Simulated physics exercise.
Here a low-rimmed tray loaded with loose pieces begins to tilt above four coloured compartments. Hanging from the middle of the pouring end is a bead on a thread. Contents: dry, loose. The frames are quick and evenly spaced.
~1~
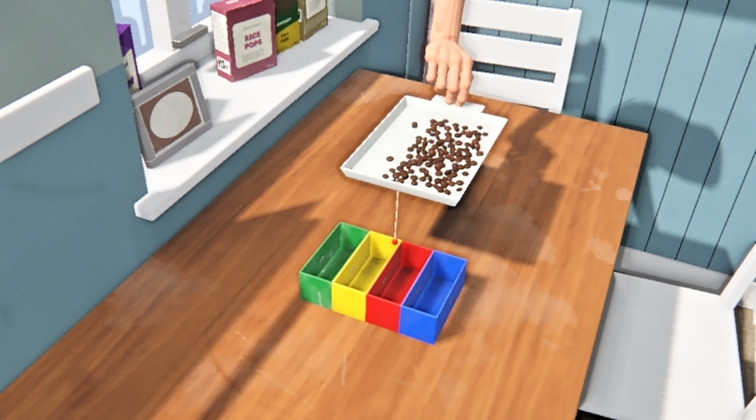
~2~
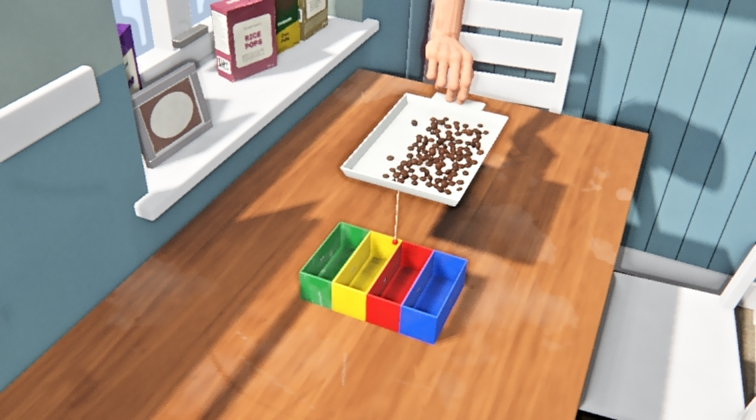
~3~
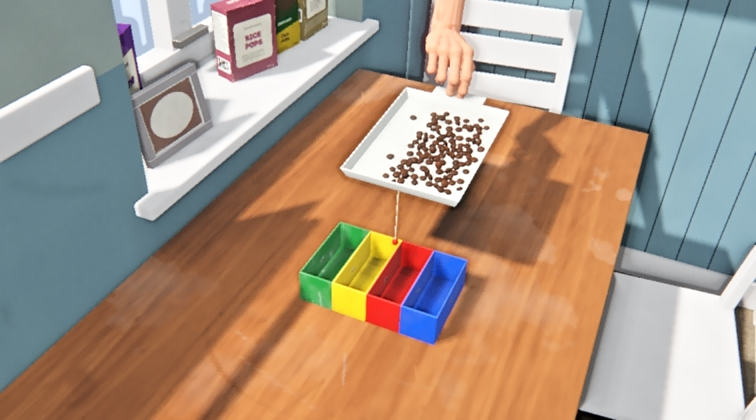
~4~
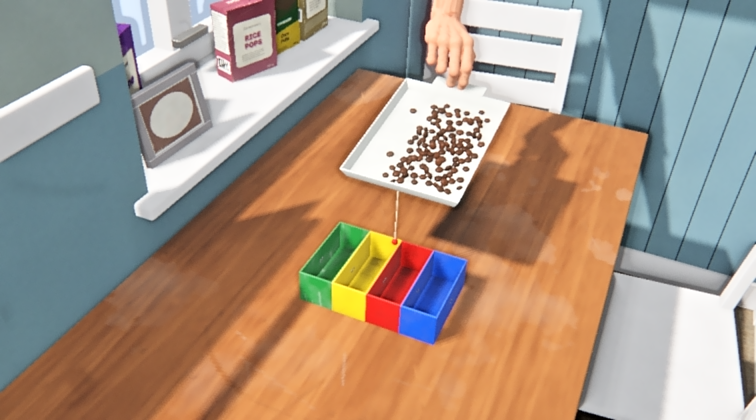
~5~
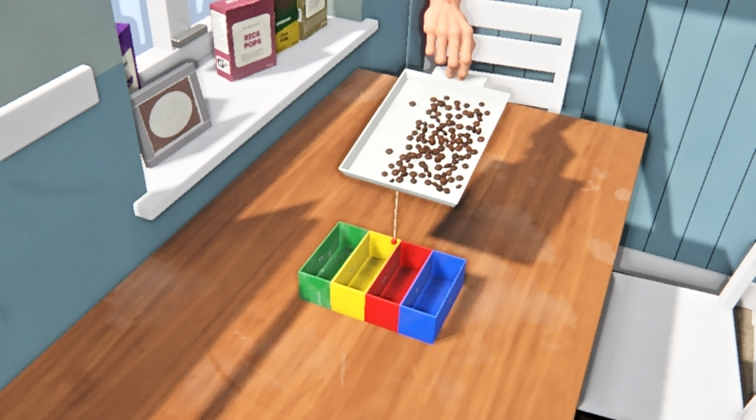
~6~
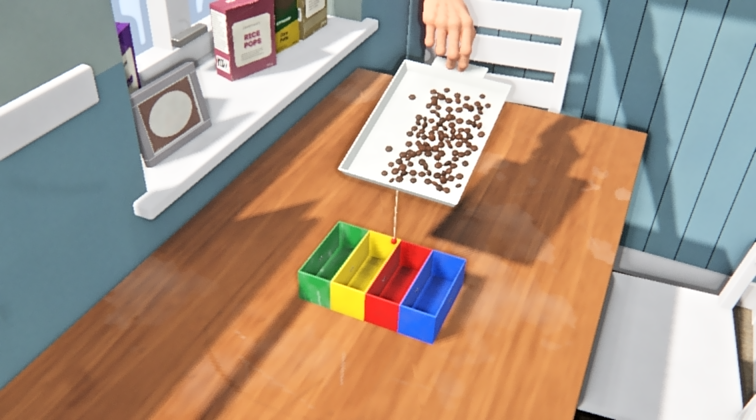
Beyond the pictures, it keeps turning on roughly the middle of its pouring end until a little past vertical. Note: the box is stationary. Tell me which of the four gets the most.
The red cell gets the most.
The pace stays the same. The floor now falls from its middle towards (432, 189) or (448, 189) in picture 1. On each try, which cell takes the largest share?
Blue; the blue cell.
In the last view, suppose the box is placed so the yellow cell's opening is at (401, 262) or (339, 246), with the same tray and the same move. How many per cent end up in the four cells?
You'd get about 90 per cent first and about 70 per cent second.
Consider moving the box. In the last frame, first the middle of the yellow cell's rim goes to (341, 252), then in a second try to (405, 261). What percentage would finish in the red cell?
About 20 per cent, then about 30 per cent.
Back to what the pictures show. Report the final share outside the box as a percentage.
Call it some 0 percent of the pieces.
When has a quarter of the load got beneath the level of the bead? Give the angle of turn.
Roughly 75 degrees of turn.
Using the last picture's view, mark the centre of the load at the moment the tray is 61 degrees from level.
Look about (416, 183) in the last picture.
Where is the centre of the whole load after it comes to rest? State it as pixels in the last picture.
At about (392, 298), give or take.
Soon after the last picture, tray tipped steeply; nearly all on the tray; a small part falling or outside the box.
A little later, tray tipped right over; a small part on the tray; about a third in the red cell; about a quarter in the blue cell; a small part in the yellow cell; a small part in the green cell; about a quarter falling or outside the box.
Later still, tray tipped past a quarter turn; about half in the red cell; about a quarter in the blue cell; about a quarter in the yellow cell; a small part in the green cell; a stray few falling or outside the box.
At rest, tray tipped past a quarter turn; about half in the red cell; about a quarter in the blue cell; about a quarter in the yellow cell; a small part in the green cell; a stray few outside the box.
